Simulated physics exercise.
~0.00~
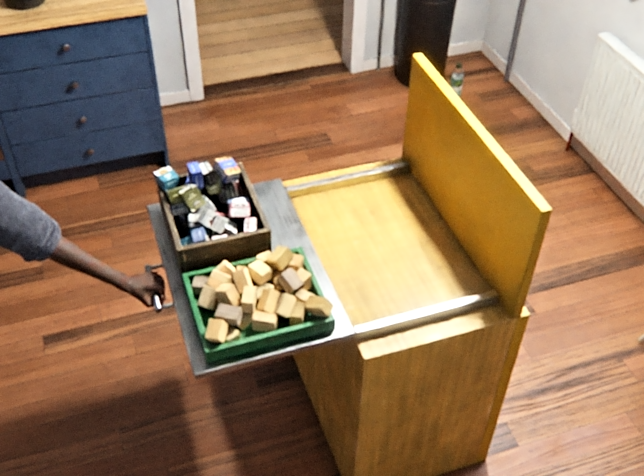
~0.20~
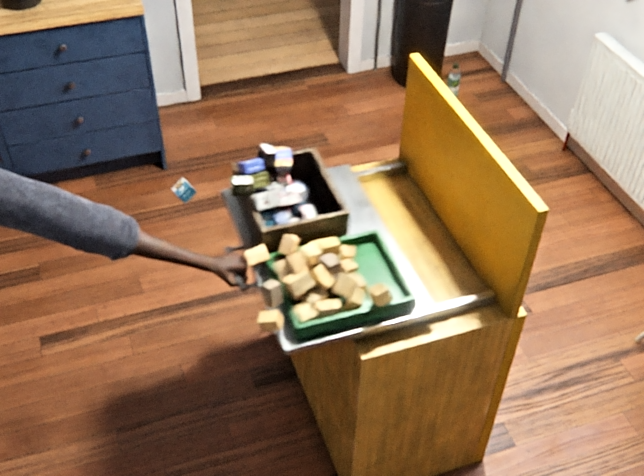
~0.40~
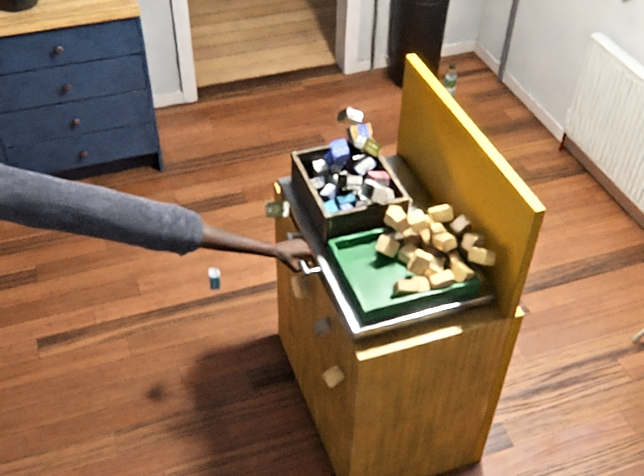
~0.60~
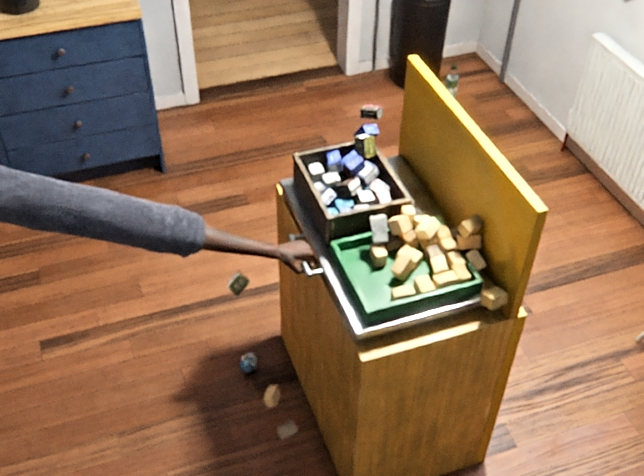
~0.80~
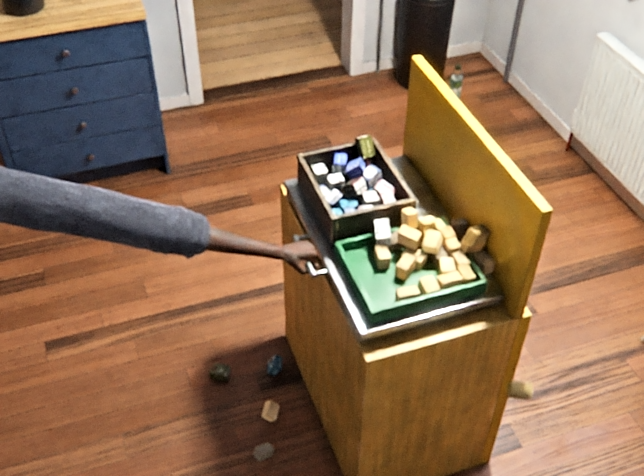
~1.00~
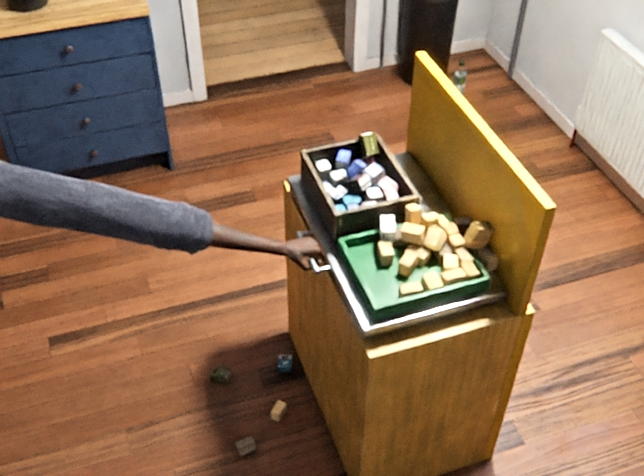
At first, a hand grips the handle of a metal shelf pulled out from a yellow wooden cabinet, with a dark box of small cartons and a green tray heaped with wooden blocks on top. The arm shoves the shelf rightward toward the upright back panel, and the loose goods lag behind, some spilling off the near edge. As the shelf stops, the blocks surge to the right side of the tray and cartons hop above their box. Stray pieces tumble to the floor. Finally, most goods settle in their containers, while a few lie scattered below and the hand stays at the handle.
